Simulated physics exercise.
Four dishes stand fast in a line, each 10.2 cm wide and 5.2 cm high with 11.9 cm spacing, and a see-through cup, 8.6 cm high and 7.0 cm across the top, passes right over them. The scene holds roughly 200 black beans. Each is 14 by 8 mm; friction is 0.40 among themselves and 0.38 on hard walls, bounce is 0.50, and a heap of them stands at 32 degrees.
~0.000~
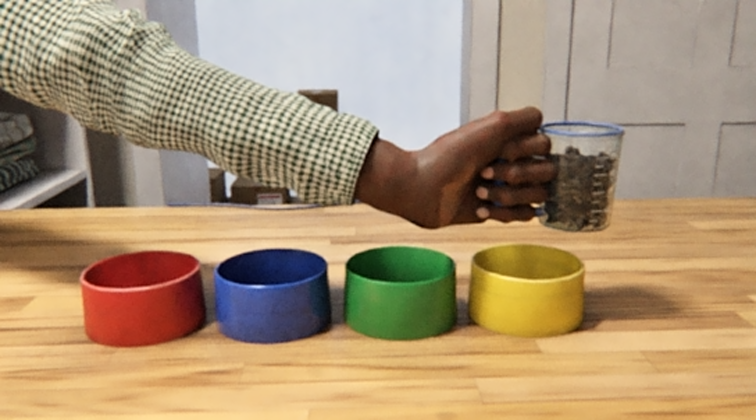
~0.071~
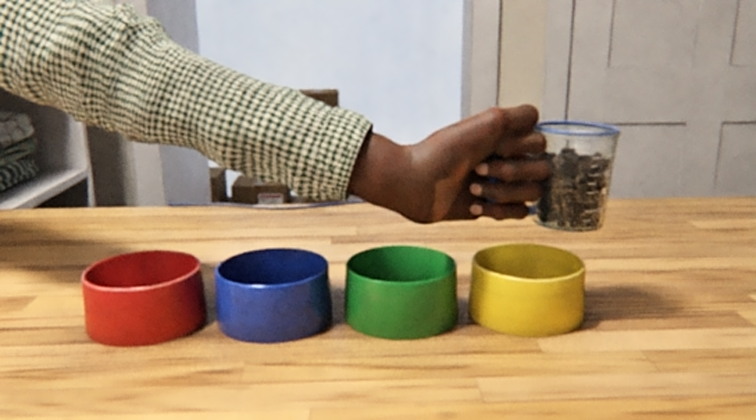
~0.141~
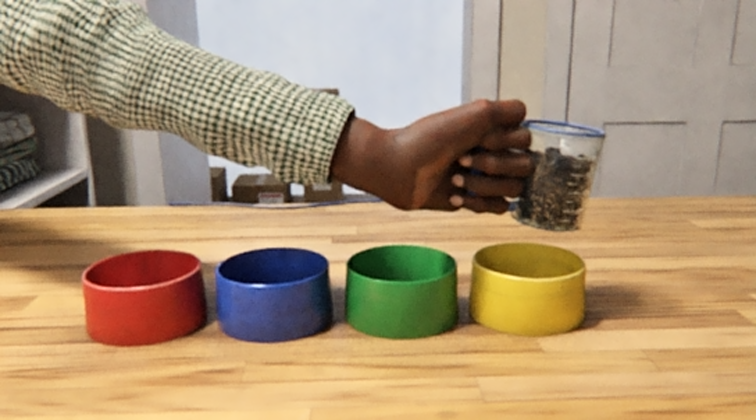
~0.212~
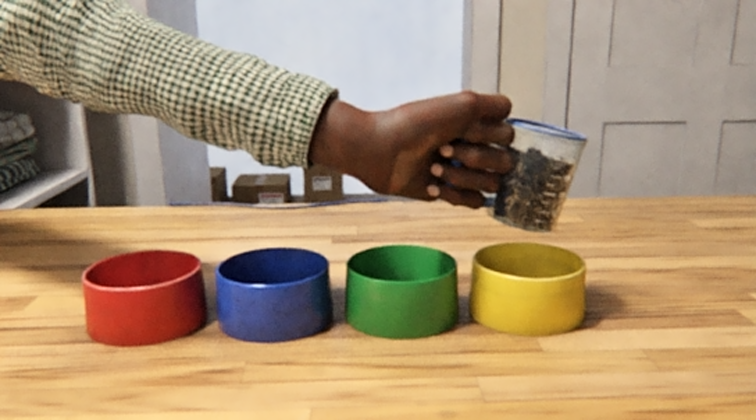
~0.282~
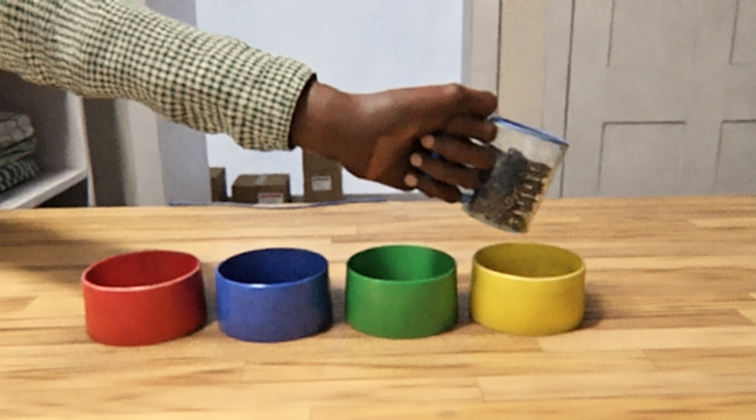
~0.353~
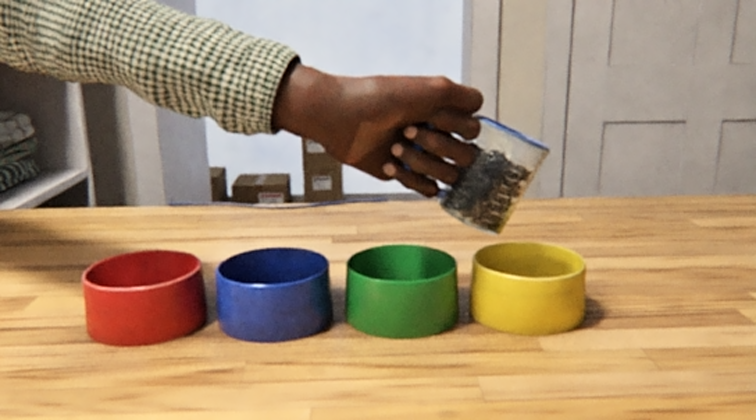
On a wooden tabletop, a hand moves a clear cup of dark pieces leftward above four coloured dishes, tilting it to the right.
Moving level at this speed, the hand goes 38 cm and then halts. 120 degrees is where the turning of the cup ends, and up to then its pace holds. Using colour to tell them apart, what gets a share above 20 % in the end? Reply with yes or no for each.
Red: No, blue: Yes, green: No, yellow: No, counter: Yes.
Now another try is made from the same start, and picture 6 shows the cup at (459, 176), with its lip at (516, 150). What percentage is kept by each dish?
In the end red holds 0, blue holds 50, green holds 0, yellow holds 0.
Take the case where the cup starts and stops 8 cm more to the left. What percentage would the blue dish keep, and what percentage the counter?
After the change, blue takes 0 while the counter takes 0.
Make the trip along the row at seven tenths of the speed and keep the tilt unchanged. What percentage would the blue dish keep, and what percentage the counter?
Blue 50, counter 20.
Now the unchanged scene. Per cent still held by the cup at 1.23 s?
Somewhere close to 90 percent.
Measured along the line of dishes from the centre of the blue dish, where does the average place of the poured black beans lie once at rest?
3 cm or so, leftwards.
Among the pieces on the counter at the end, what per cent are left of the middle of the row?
100 percent.
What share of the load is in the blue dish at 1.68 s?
I'd say close to 40 per cent at that point.
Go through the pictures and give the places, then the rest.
In the first picture, cup at (577, 176), tilt 0 degrees, lip at (619, 128), moved 0.0 cm; middle of the pieces at (579, 188); yellow dish at (527, 261); green dish at (400, 264); blue dish at (272, 267); red dish at (142, 269).
In the second picture, cup at (572, 176), tilt 2 degrees, lip at (615, 129), moved 0.6 cm; middle of the pieces at (574, 188).
In the third picture, cup at (554, 175), tilt 7 degrees, lip at (601, 132), moved 2.2 cm; middle of the pieces at (555, 187).
In the fourth picture, cup at (533, 175), tilt 13 degrees, lip at (583, 137), moved 4.2 cm; middle of the pieces at (533, 188).
In the fifth picture, cup at (512, 176), tilt 19 degrees, lip at (565, 143), moved 6.1 cm; middle of the pieces at (510, 188).
In the sixth picture, cup at (491, 176), tilt 25 degrees, lip at (547, 148), moved 8.0 cm; middle of the pieces at (488, 188); yellow dish at (528, 260); green dish at (402, 263); blue dish at (273, 266); red dish at (143, 269). Its pace works out near 85 degrees a second; the hand travels 27 cm a second.
After 0.88 s, tilt 70 degrees; cup holds 100 %.
Then, at 1.23 s, tilt 100 degrees; cup holds 90 %, blue 5 %.
After 1.68 s, tilt 120 degrees; cup holds 25 %, red 5 %, blue 40 %.
At rest (2.9 s), red 5 %, blue 50 %, green 0 %, yellow 0 %, counter 45 %.
